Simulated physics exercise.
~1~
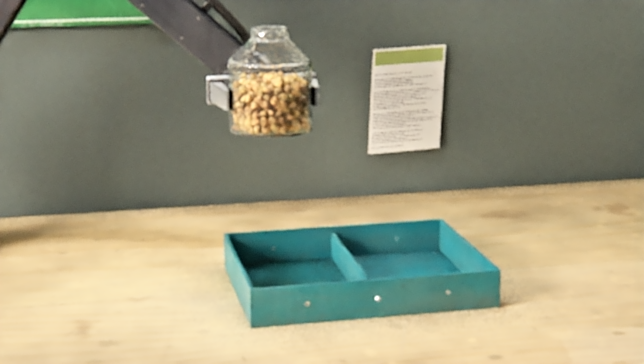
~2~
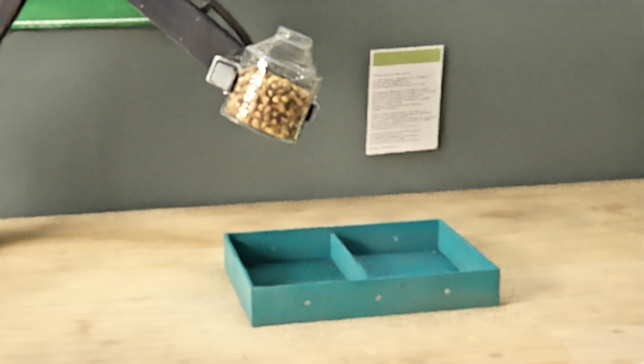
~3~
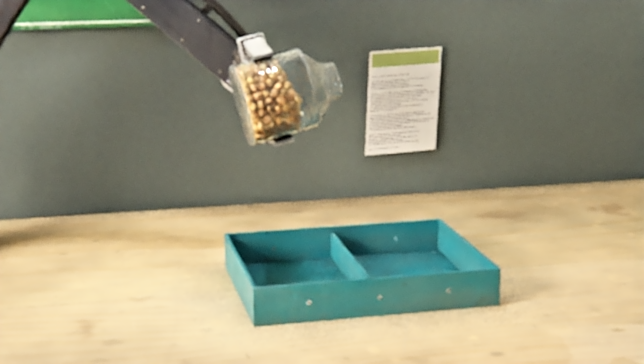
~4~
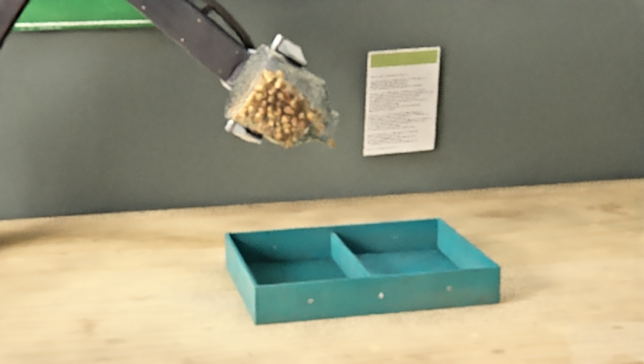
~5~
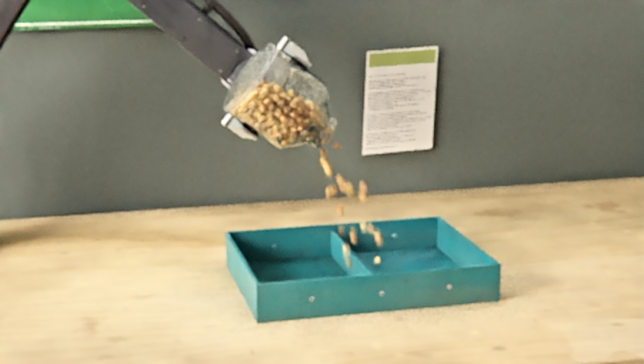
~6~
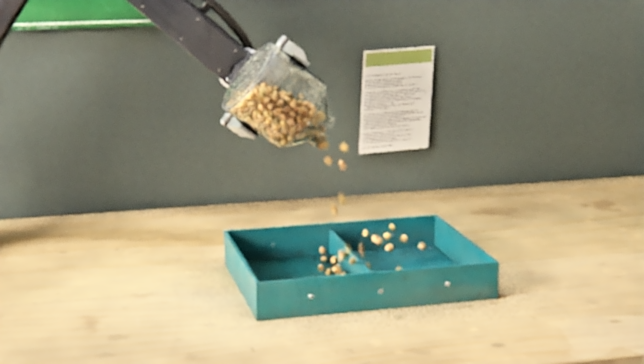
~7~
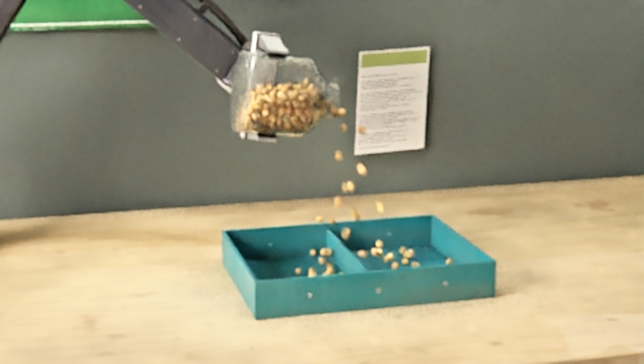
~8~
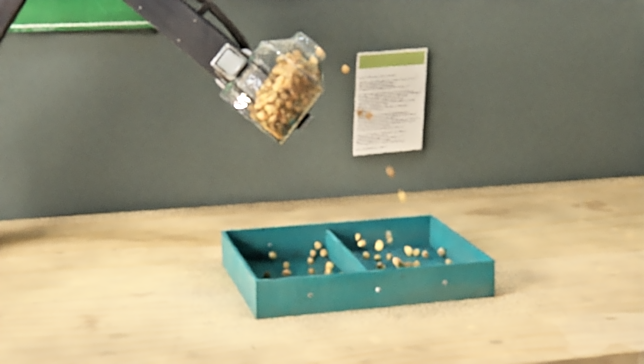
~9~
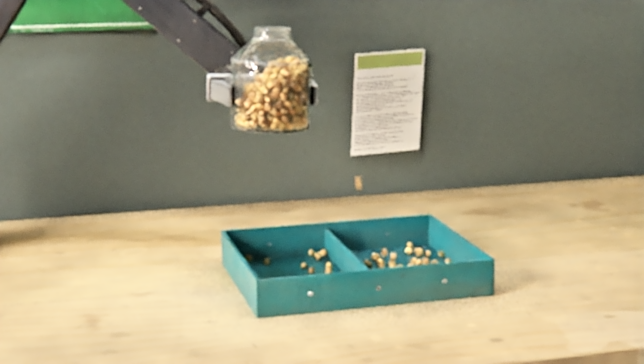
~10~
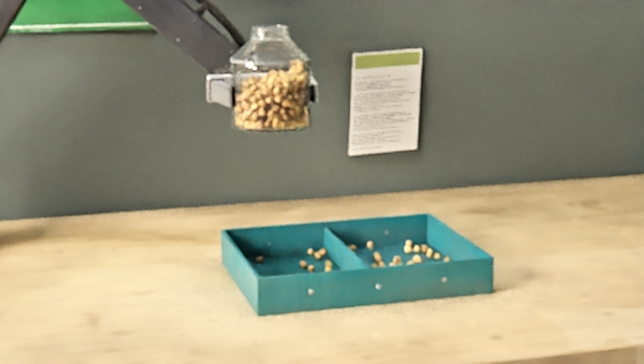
In the video, a robot arm tips a clear jar of dried chickpeas over a teal divided tray, spilling some into both compartments, then turns the jar upright again, leaving most of the chickpeas inside it and a small scattering on either side of the divider.
